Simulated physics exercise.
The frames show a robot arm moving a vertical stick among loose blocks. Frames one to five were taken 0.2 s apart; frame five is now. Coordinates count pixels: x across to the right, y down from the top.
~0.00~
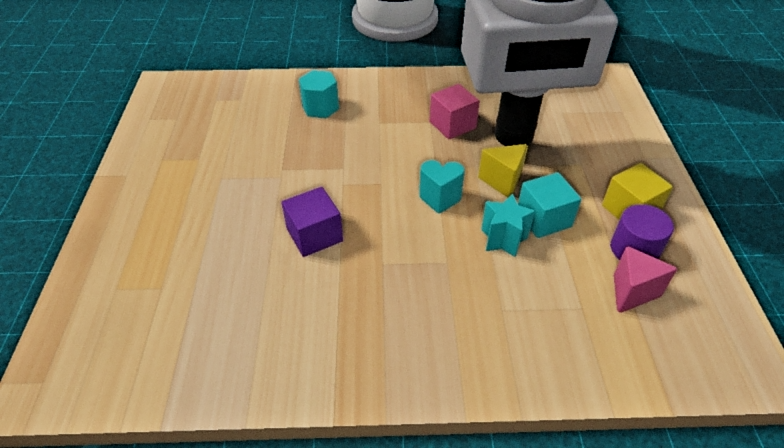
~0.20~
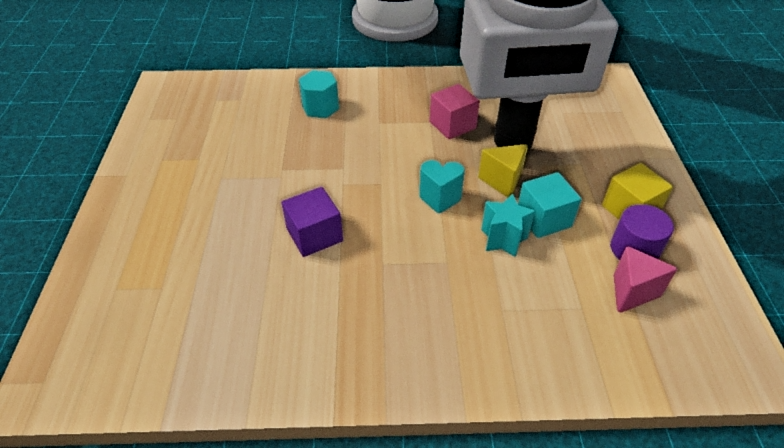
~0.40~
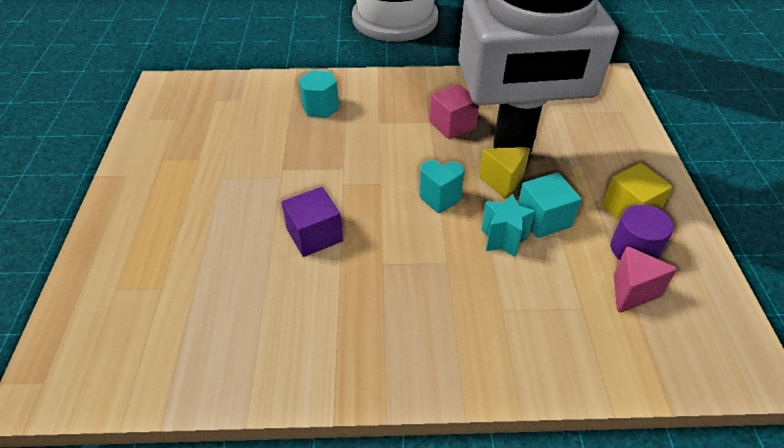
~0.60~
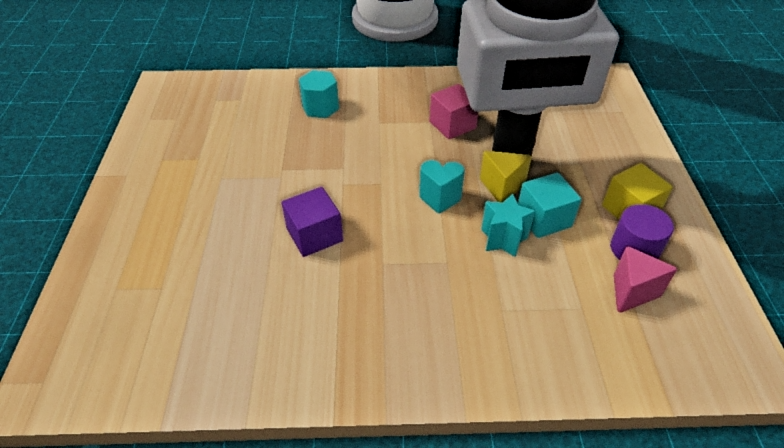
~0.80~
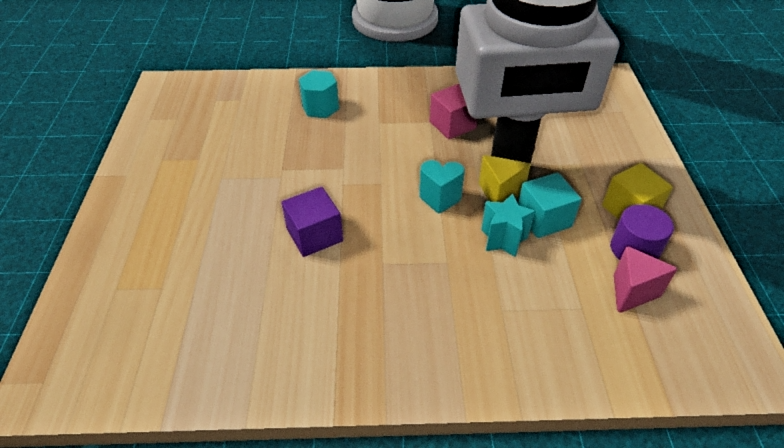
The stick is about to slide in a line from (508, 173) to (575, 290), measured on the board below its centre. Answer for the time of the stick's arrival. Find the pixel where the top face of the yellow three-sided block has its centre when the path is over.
The point I'd pick in the picture is (503, 195).
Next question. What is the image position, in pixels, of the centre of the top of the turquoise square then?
It will likely be found at (624, 299).
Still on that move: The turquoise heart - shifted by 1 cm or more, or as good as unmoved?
It's unmoved.
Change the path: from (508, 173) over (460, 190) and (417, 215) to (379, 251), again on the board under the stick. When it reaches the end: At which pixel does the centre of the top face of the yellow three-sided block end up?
Its top middle is near (487, 182).
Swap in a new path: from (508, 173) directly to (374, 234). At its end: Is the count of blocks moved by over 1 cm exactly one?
I believe not.
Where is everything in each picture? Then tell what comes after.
The first picture shows tip of the stick (514, 137), middles of tops, turquoise heart (443, 170), yellow three-sided block (508, 154), turquoise star (509, 211), turquoise square (552, 190), pink three-sided block (646, 266).
The second picture shows stick (513, 142), nothing pushed.
The third picture shows stick (512, 148), yellow three-sided block (509, 155).
The fourth picture shows stick (512, 154), yellow three-sided block (508, 160).
The fifth picture shows stick (511, 160), turquoise heart (443, 170), yellow three-sided block (505, 167), turquoise star (509, 211), turquoise square (552, 190), pink three-sided block (646, 266).
On the path given first. One third of the way, stick (531, 195); yellow three-sided block (504, 191), turned 40° clockwise; turquoise star (511, 218), turned 15° clockwise; turquoise square (562, 209), turned 15° anticlockwise.
Two thirds of the way, stick (554, 233); yellow three-sided block (503, 195), turned 55° clockwise; turquoise star (510, 223), turned 30° clockwise; turquoise square (591, 251), turned 20° anticlockwise.
At the end, stick (580, 277); turquoise heart unmoved; yellow three-sided block (503, 195), turned 55° clockwise; turquoise star (510, 223), turned 30° clockwise; turquoise square (624, 299), turned 20° anticlockwise; pink three-sided block (661, 274), turned 20° anticlockwise.
